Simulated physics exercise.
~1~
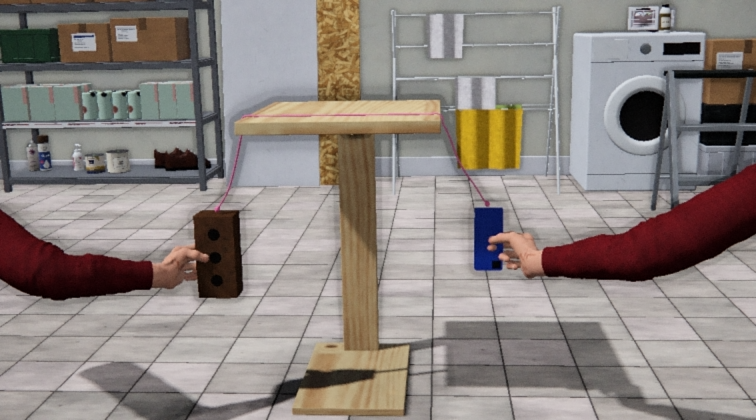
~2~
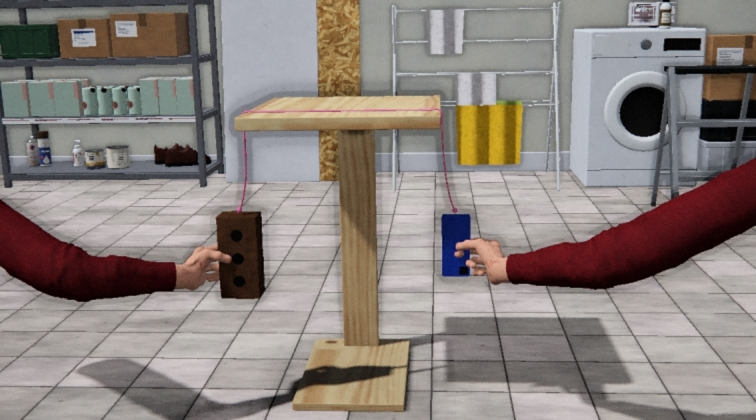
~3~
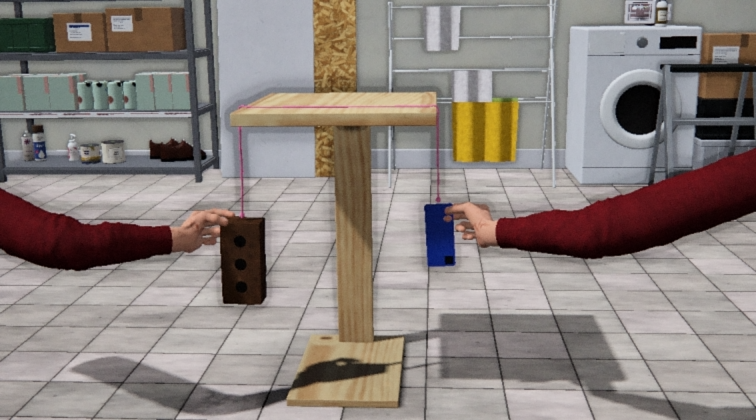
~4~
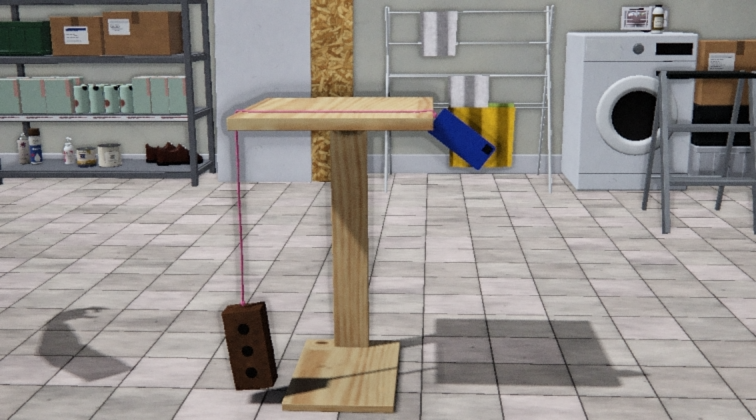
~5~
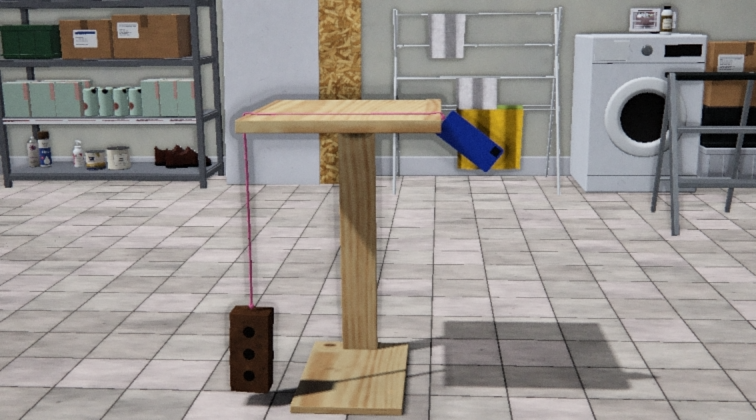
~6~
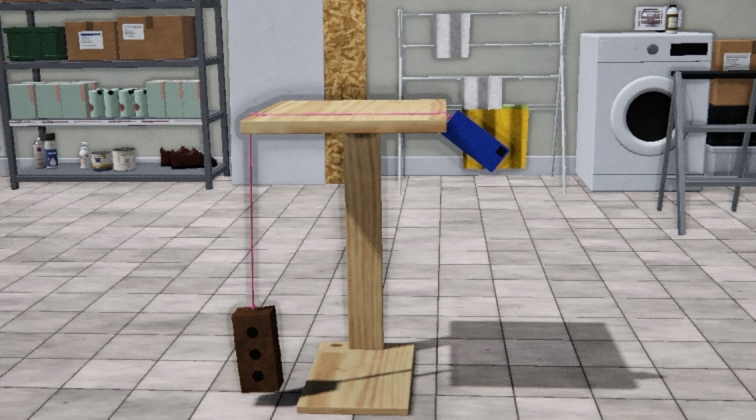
In a storage room, hands release two tied blocks; the brown drops, the blue rises.
